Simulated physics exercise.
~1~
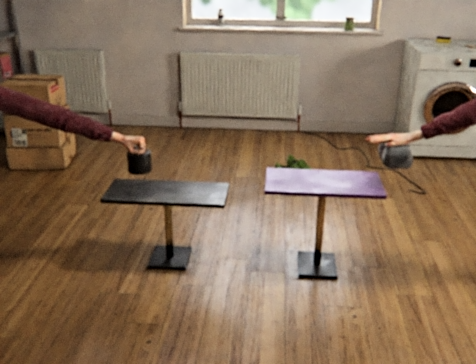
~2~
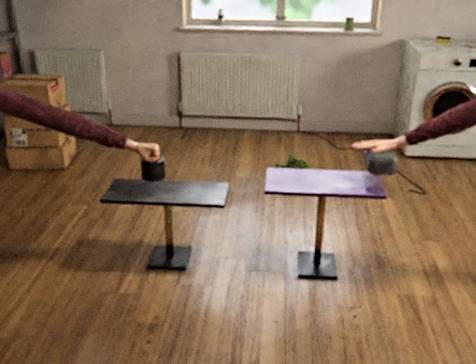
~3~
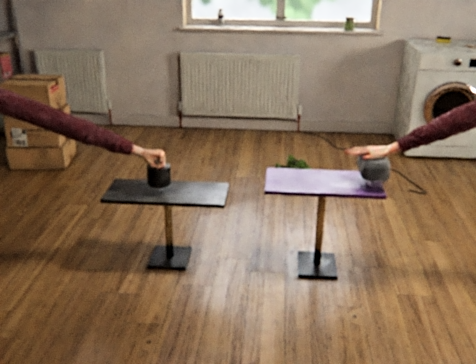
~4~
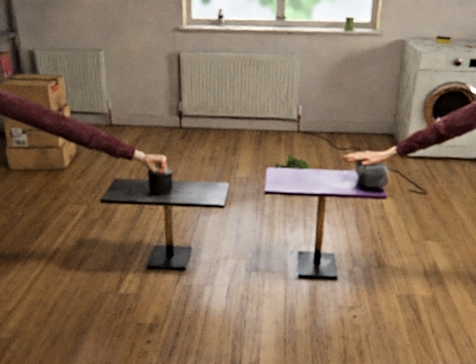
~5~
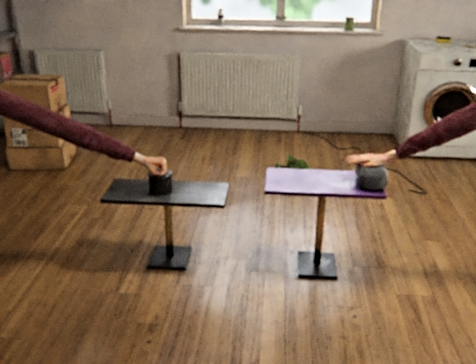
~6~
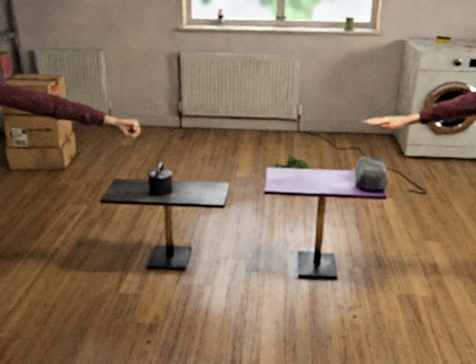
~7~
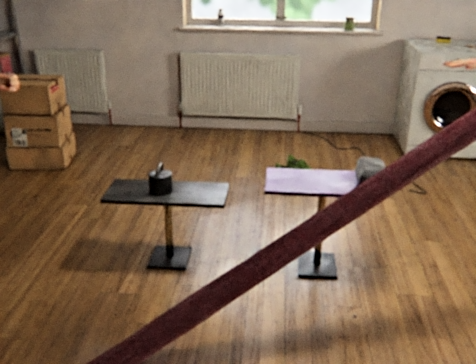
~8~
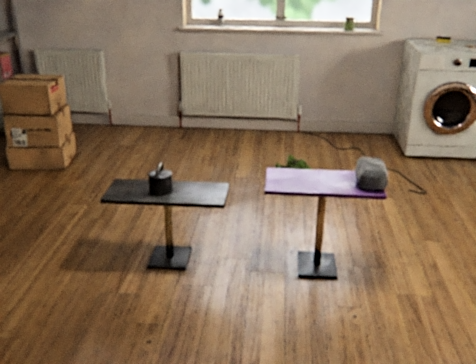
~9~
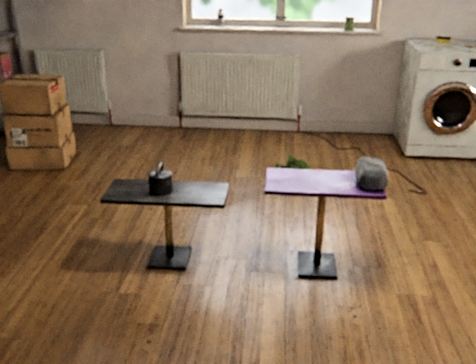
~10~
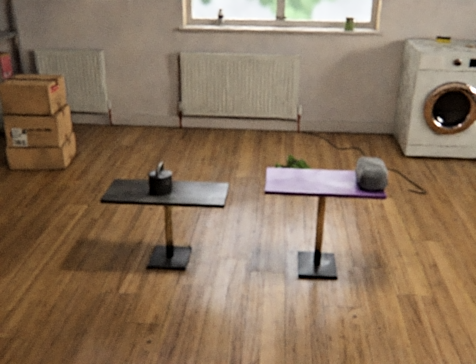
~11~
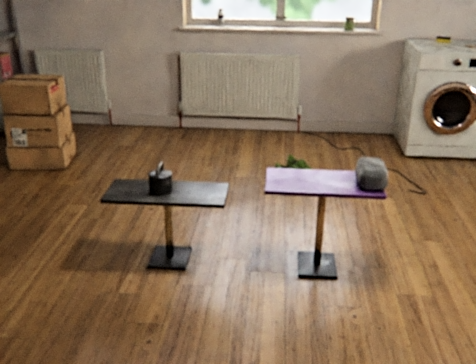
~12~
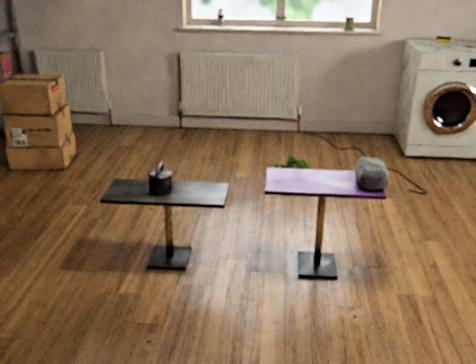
In a room with a wooden floor, two hands lowered a small dark object onto a black side table and a grey cushion onto the right end of a purple stand, then let go and withdrew, and both tables stayed steady and level.
